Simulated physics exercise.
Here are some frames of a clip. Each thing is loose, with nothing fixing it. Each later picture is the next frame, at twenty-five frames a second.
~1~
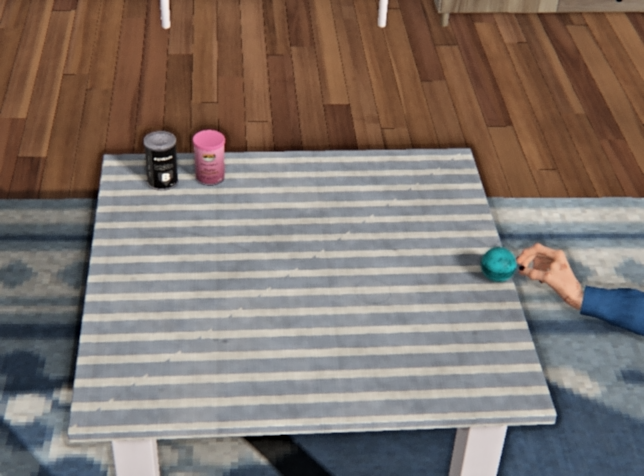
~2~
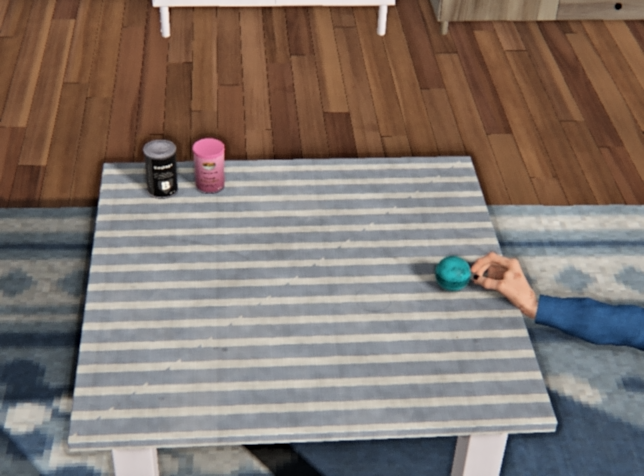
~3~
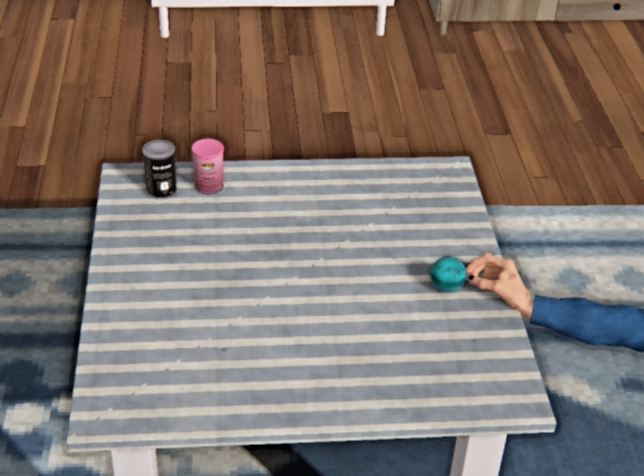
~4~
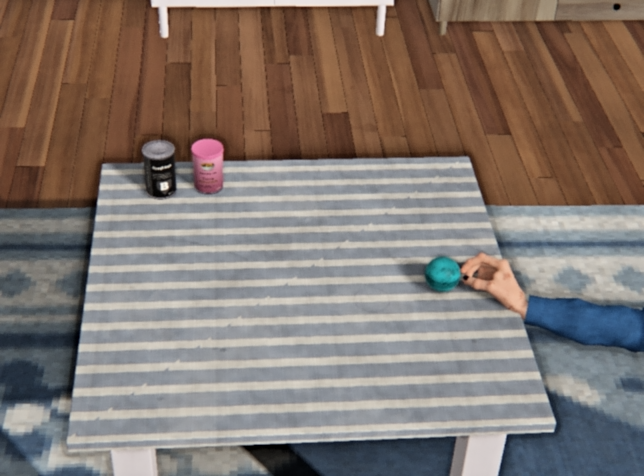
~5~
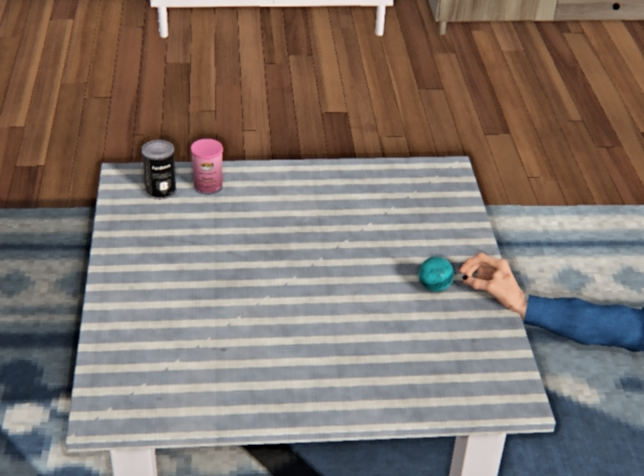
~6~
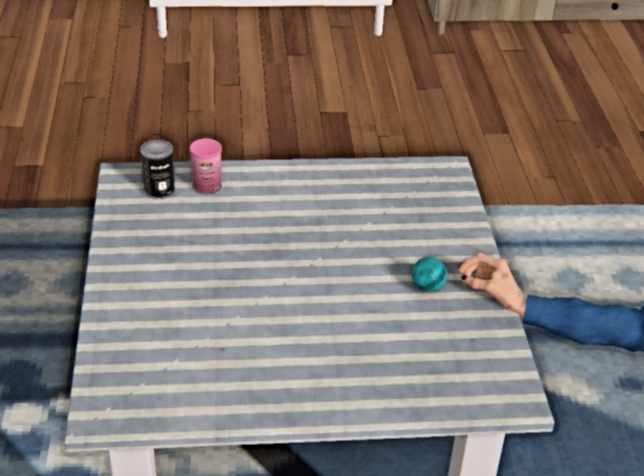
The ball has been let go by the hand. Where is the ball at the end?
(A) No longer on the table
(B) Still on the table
Still on the table (B).
Then, 0.10 s on from there, turquoise ball shifted about its own width near (416, 275).
Then, 0.30 s on from there, turquoise ball shifted about its own width near (393, 275).
Then, 0.50 s on from there, turquoise ball shifted well along near (374, 276).
Then, 0.80 s on from there, turquoise ball shifted well along near (357, 276).
In the end, moved from the start, turquoise ball. At the end, from the last picture's camera, turquoise ball near (351, 276).
